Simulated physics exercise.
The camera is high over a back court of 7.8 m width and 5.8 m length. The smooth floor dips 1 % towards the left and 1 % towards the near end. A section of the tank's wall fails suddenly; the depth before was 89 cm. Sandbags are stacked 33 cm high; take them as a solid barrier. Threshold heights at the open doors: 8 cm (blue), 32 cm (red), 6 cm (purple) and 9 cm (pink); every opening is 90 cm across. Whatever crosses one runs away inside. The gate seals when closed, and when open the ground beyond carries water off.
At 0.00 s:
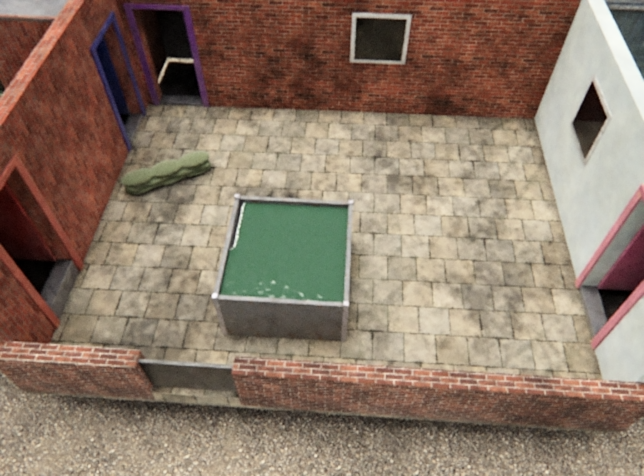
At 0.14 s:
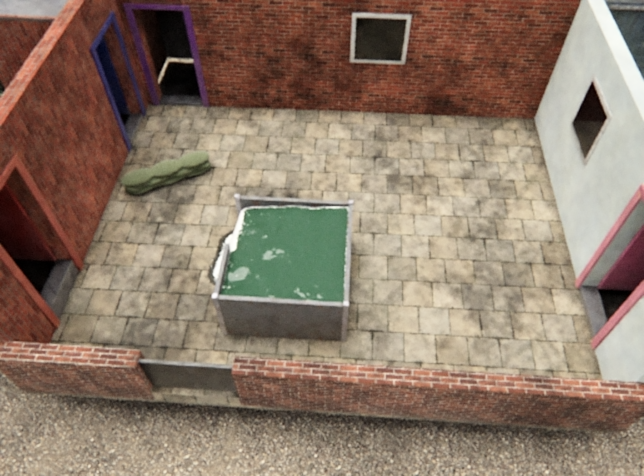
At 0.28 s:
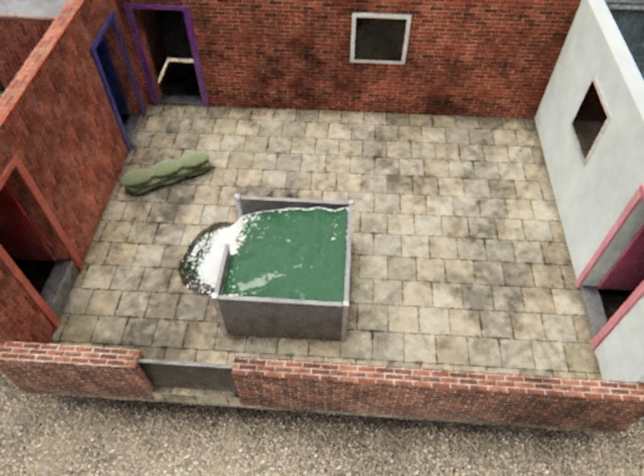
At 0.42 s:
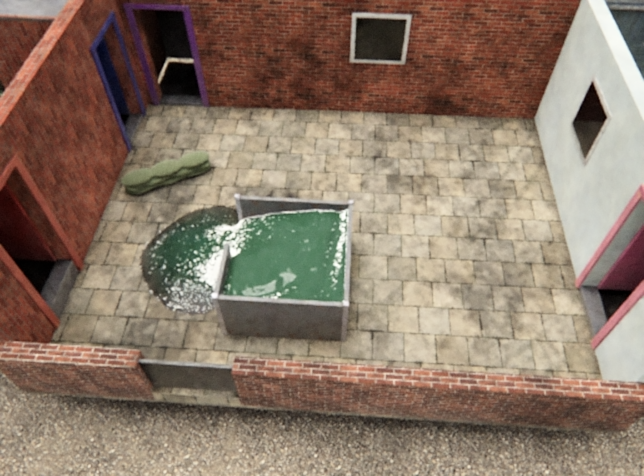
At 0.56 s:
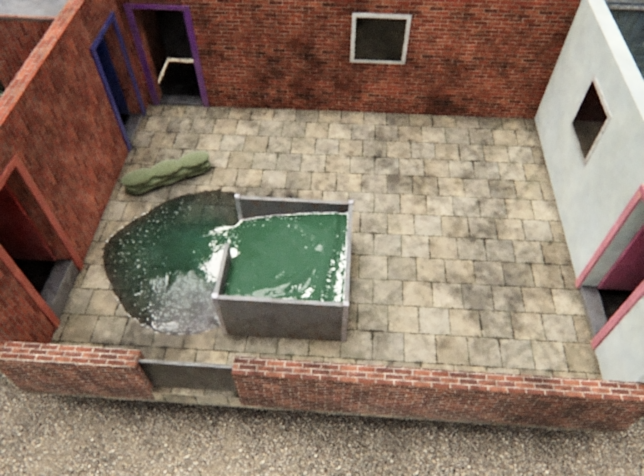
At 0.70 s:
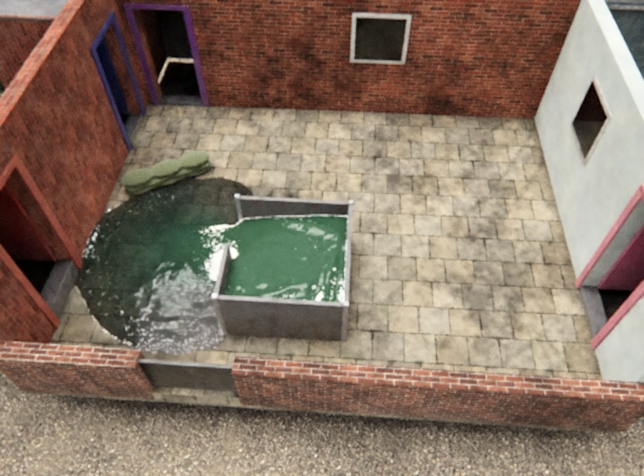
In a brick-walled courtyard, green water pours from a tank's left side and spreads across the paving.
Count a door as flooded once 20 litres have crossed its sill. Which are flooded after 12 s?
The water let in: At the blue door it keeps below the limit; at the red door it keeps below the limit; at the purple door it goes over the limit; at the pink door it keeps below the limit.
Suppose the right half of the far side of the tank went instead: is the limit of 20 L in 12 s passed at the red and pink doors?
Against that limit: Red not over, pink below.
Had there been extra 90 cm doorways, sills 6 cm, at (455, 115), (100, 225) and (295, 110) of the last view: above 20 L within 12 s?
In that order: Not over, above, not over.
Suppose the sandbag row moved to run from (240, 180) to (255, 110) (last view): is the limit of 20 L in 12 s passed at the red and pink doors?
Against that limit: Red not over, pink below.
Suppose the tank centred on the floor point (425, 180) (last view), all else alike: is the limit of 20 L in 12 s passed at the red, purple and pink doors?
Against that limit: Red below, purple above, pink under.
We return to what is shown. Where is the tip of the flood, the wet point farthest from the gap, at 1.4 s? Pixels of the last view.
Near (135, 139).
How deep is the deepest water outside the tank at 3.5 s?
Roughly 33 cm.
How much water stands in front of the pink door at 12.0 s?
About 5.5 cm.
After 1.4 s water covers 20 % of the floor and is deepest (48 cm) near (105, 211); blue door not reached, red door 35 cm at the sill, 0 L in, purple door not reached, pink door not reached.
After 2.2 s water covers 30 % of the floor and is deepest (44 cm) near (46, 356); blue door 5 cm at the sill, 0 L in, red door 29 cm at the sill, 3 L in, purple door 11 cm at the sill, 3 L in, pink door not reached.
After 3.5 s water covers 45 % of the floor and is deepest (33 cm) near (41, 368); blue door 3 cm at the sill, 0 L in, red door 25 cm at the sill, 4 L in, purple door 11 cm at the sill, 50 L in, pink door not reached.
After 7.0 s water covers 80 % of the floor and is deepest (18 cm) near (41, 368); blue door 4 cm at the sill, 0 L in, red door 15 cm at the sill, 4 L in, purple door 5 cm at the sill, 63 L in, pink door 10 cm at the sill, 2 L in.
After 12.0 s water covers 95 % of the floor and is deepest (12 cm) near (41, 368); blue door 5 cm at the sill, 0 L in, red door 10 cm at the sill, 4 L in, purple door 5 cm at the sill, 63 L in, pink door 6 cm at the sill, 3 L in.
